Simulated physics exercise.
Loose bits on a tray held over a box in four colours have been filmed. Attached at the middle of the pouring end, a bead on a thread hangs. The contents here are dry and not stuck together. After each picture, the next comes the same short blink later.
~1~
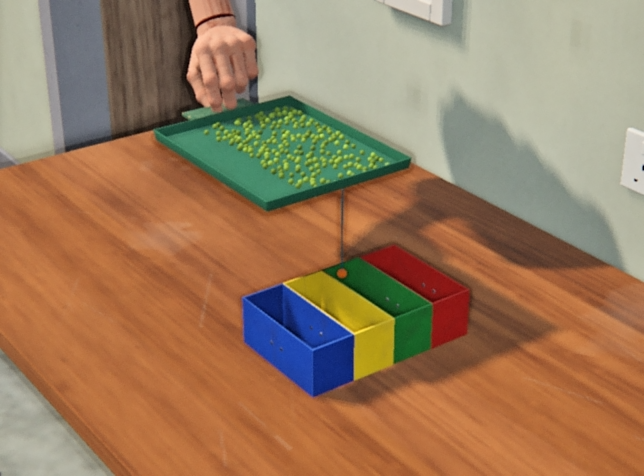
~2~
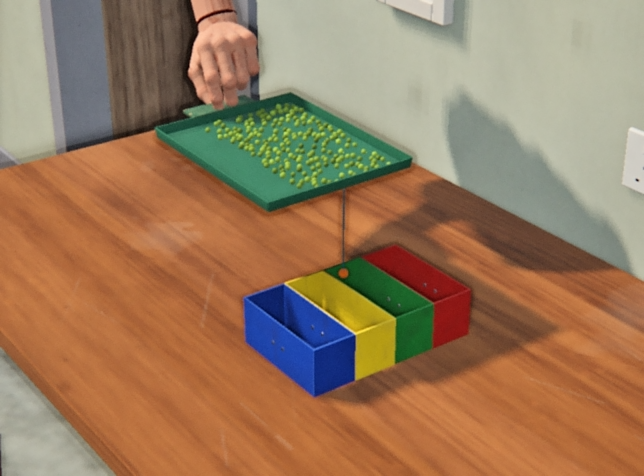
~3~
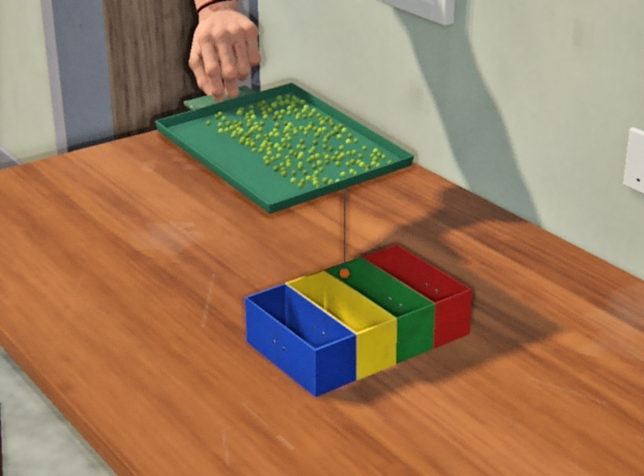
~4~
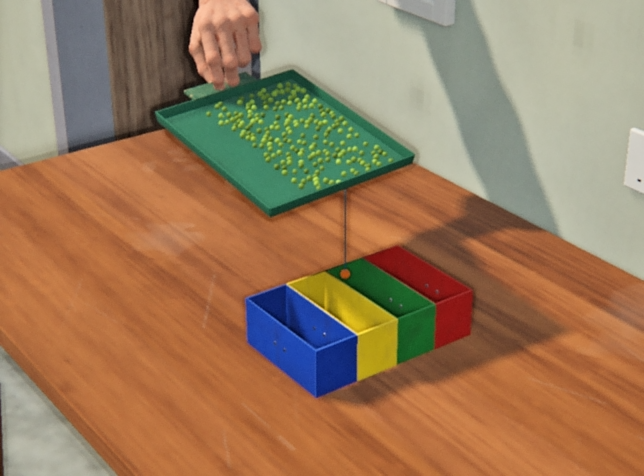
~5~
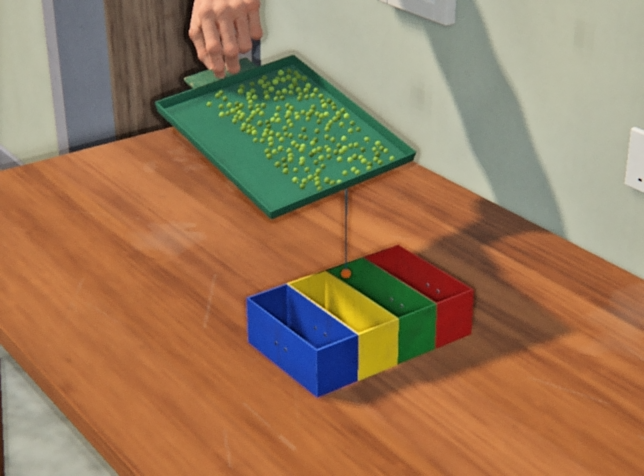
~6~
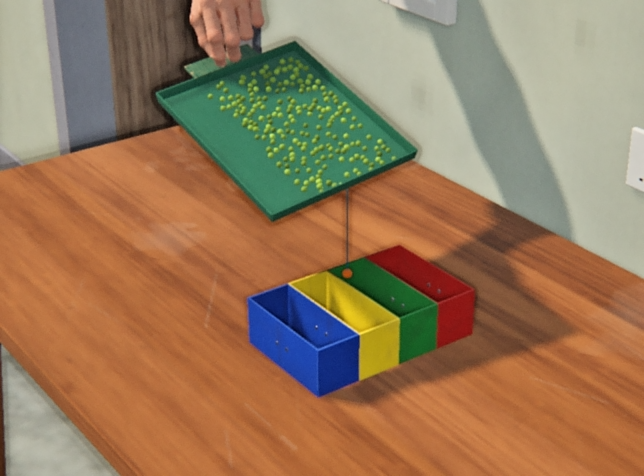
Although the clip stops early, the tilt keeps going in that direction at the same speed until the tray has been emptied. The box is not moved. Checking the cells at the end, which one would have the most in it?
The blue cell would have the most in it.
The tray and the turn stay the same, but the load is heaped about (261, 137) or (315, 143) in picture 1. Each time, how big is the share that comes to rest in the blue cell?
Roughly 80 per cent, and 70 per cent.
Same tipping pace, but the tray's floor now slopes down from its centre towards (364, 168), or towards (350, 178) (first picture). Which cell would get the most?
The cell in red; the cell in red.
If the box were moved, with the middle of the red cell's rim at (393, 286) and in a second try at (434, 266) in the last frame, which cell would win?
In turn: The yellow cell; that blue cell.
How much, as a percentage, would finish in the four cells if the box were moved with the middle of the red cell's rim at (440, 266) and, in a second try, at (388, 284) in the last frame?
The first yields 40 per cent and the second 100 per cent.
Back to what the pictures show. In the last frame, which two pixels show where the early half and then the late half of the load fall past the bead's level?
Early half (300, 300), late half (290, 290).
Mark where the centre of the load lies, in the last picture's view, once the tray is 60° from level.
Roughly (296, 208).
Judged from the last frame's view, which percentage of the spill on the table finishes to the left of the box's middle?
Roughly 100 %.
Just after the last frame, tray tipped steeply; the larger part on the tray; about a tenth in the blue cell; just a few in the yellow cell; roughly a quarter falling or outside the box.
A moment on, tray tipped right over; roughly two thirds on the tray; roughly a quarter in the blue cell; just a few in the yellow cell; just a few in the green cell; roughly a quarter falling or outside the box.
Further on, tray tipped past a quarter turn; roughly two thirds in the blue cell; roughly a quarter in the yellow cell; just a few in the green cell; about a tenth falling or outside the box.
When it is over, tray tipped past a quarter turn; roughly two thirds in the blue cell; roughly a quarter in the yellow cell; just a few in the green cell; not one in the red cell; about a tenth outside the box.
